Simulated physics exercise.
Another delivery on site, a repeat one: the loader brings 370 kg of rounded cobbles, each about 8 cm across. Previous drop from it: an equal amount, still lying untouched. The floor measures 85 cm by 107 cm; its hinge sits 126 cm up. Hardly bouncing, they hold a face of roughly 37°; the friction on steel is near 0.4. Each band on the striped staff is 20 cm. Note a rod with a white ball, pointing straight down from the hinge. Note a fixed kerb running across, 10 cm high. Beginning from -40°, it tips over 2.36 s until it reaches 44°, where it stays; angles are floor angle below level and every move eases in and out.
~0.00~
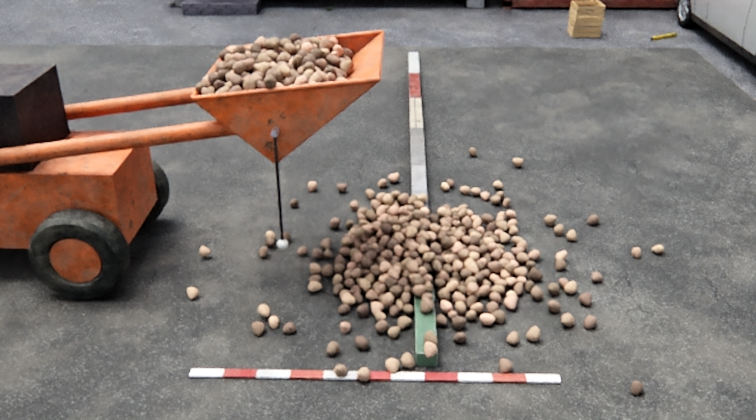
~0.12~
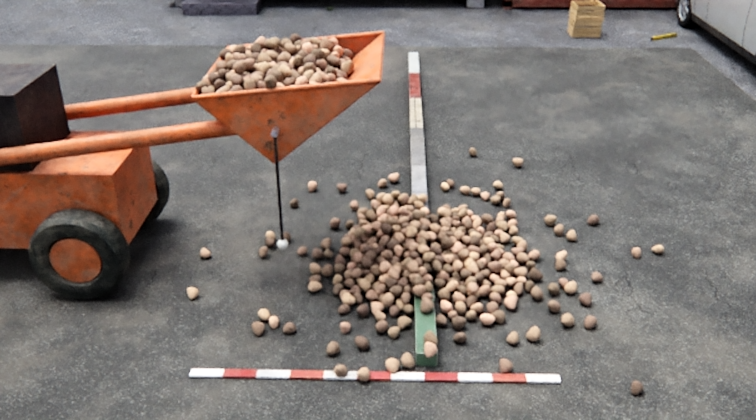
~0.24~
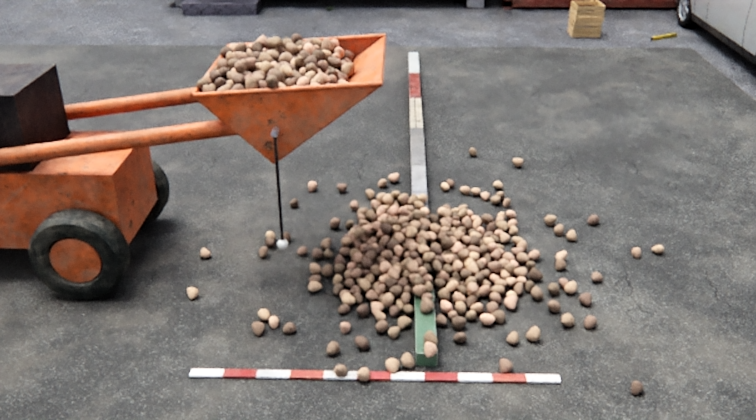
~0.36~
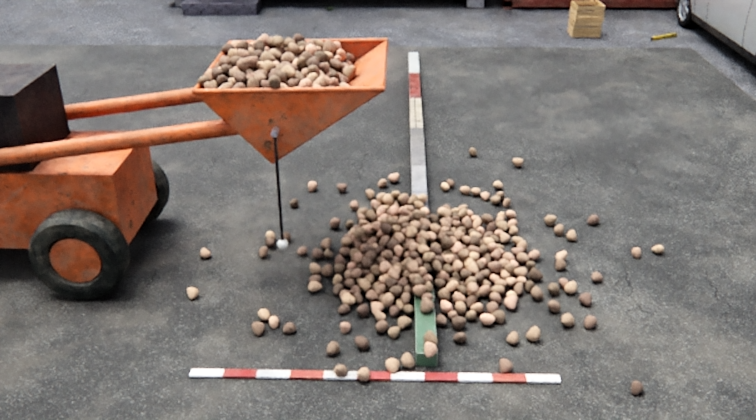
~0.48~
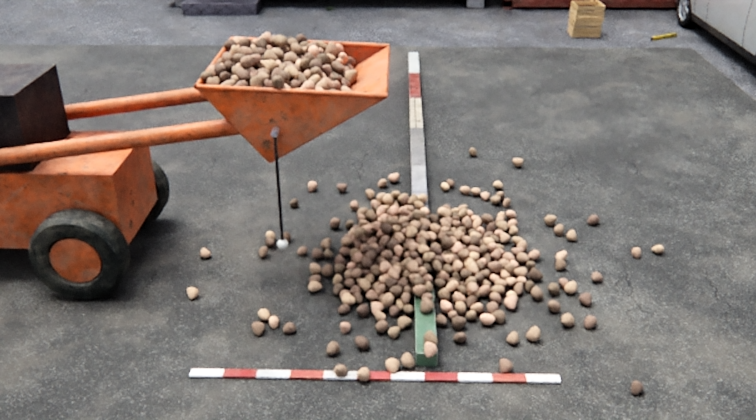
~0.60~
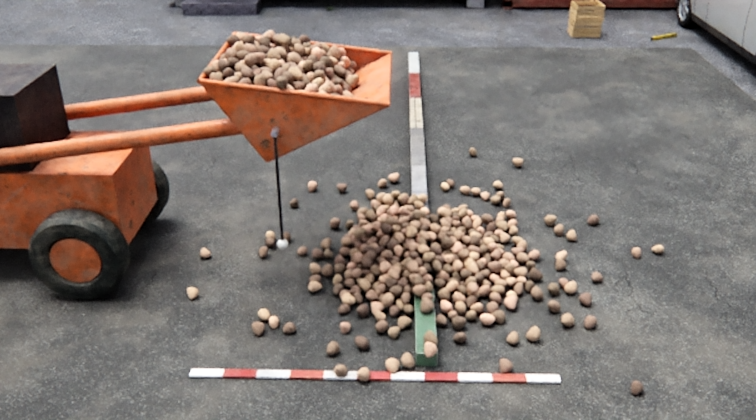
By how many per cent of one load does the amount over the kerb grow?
It grows by about 37 per cent of one load.
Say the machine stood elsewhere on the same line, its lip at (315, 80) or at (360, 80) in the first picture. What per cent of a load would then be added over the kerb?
Case one about 0 %, case two about 20 %.
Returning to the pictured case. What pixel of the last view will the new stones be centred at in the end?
(404, 243).
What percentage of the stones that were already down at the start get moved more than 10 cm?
The answer is about 15 per cent.
After 1.8 s the floor is at 31°; in per cent of one load, 86 in the bucket, 72 on this side of the kerb, 43 over the kerb; the foremost stones are at (604, 264).
After 2.5 s the floor is at 44°; in per cent of one load, 4 in the bucket, 127 on this side of the kerb, 70 over the kerb; the foremost stones are at (604, 264).
After 2.8 s the floor is at 44°; in per cent of one load, 0 in the bucket, 122 on this side of the kerb, 79 over the kerb; the foremost stones are at (611, 262).
After 5.4 s the floor is at 44°; in per cent of one load, 0 in the bucket, 121 on this side of the kerb, 80 over the kerb; the foremost stones are at (630, 269). Net gain over the kerb, 37.
